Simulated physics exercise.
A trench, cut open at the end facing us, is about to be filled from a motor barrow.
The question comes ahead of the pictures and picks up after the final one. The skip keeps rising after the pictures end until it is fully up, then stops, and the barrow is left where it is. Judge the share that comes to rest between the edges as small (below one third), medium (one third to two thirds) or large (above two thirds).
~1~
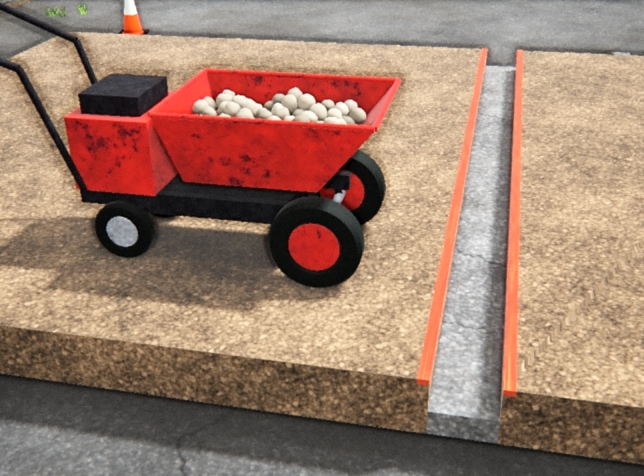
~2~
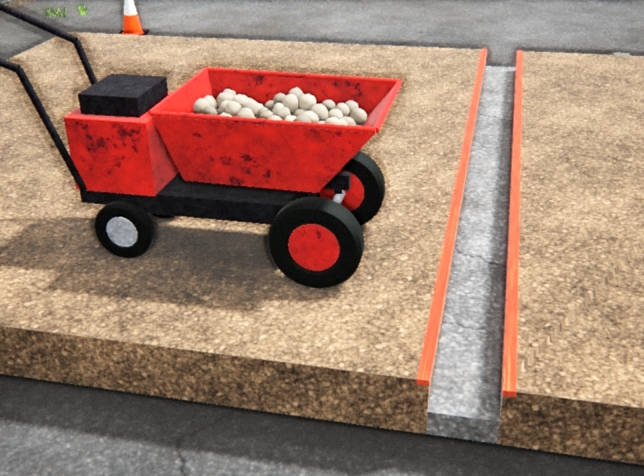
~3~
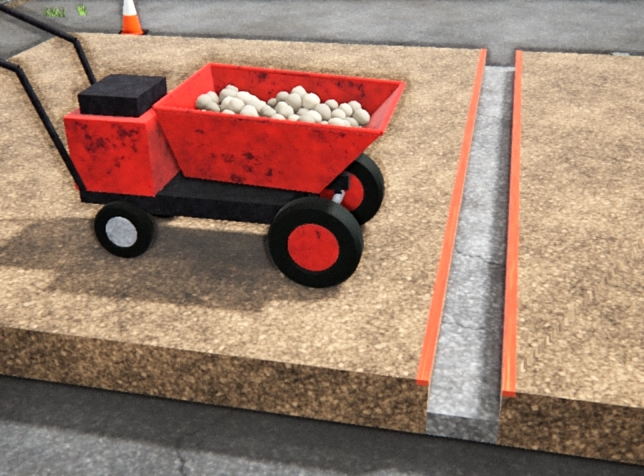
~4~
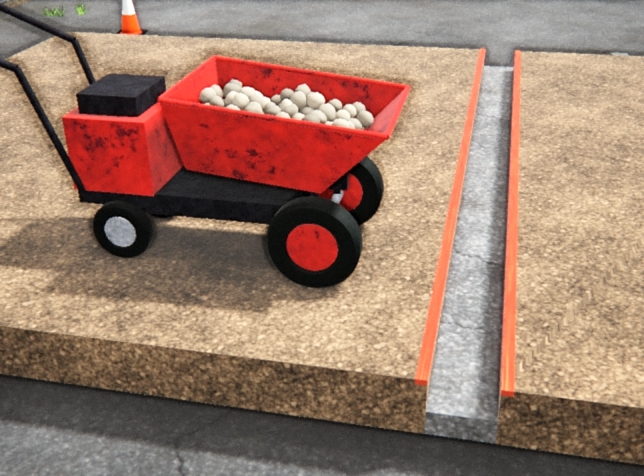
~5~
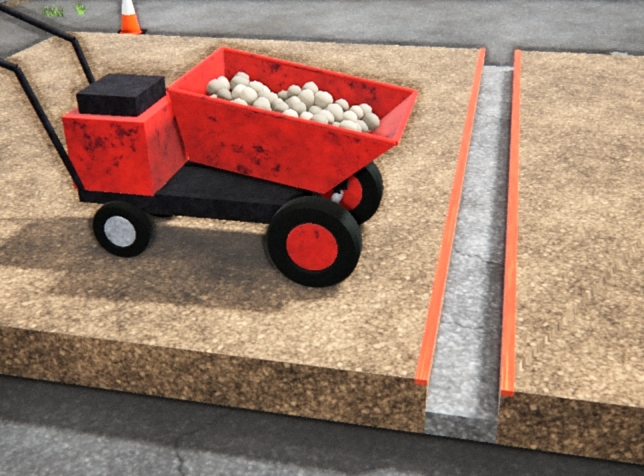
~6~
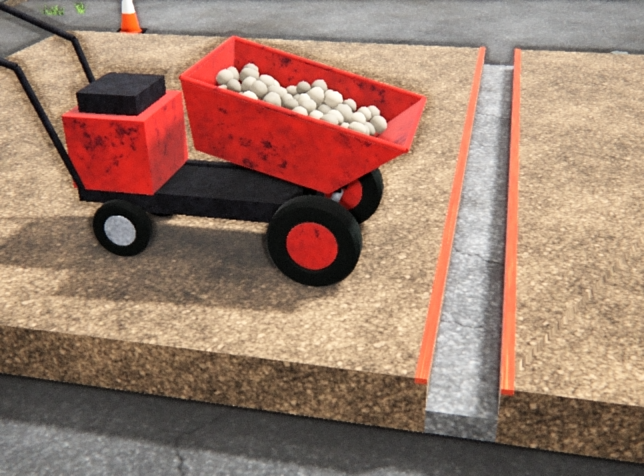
The share is medium, from one third to two thirds.
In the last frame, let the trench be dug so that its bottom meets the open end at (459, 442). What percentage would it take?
Estimated share: Approx. 80 per cent.
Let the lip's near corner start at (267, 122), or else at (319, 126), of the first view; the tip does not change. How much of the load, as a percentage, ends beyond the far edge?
Try 1 about 0 %, try 2 about 0 %.
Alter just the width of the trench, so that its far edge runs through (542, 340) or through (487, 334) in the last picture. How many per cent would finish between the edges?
For the first it's 80 per cent, for the second 40 per cent.
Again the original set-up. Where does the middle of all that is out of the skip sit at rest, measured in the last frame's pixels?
Close to (490, 272) in the last view.
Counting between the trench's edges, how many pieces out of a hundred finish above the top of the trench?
About 25 in a hundred.
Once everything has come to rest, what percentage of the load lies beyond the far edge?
Some 20 per cent.
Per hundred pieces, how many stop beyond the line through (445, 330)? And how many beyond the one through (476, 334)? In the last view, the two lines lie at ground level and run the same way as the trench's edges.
80 % and 50 %, in that order.
Soon after the last picture, skip tipped steeply; all in the skip.
A little later, skip tipped right over; most in the skip; a small part in or heaped over the trench; a stray few beyond it; a stray few falling.
Later still, skip tipped right over; about a quarter in the skip; about half in or heaped over the trench; about a quarter beyond it.
At rest, skip tipped right over; about a quarter in the skip; about two thirds in or heaped over the trench; about a quarter beyond it.
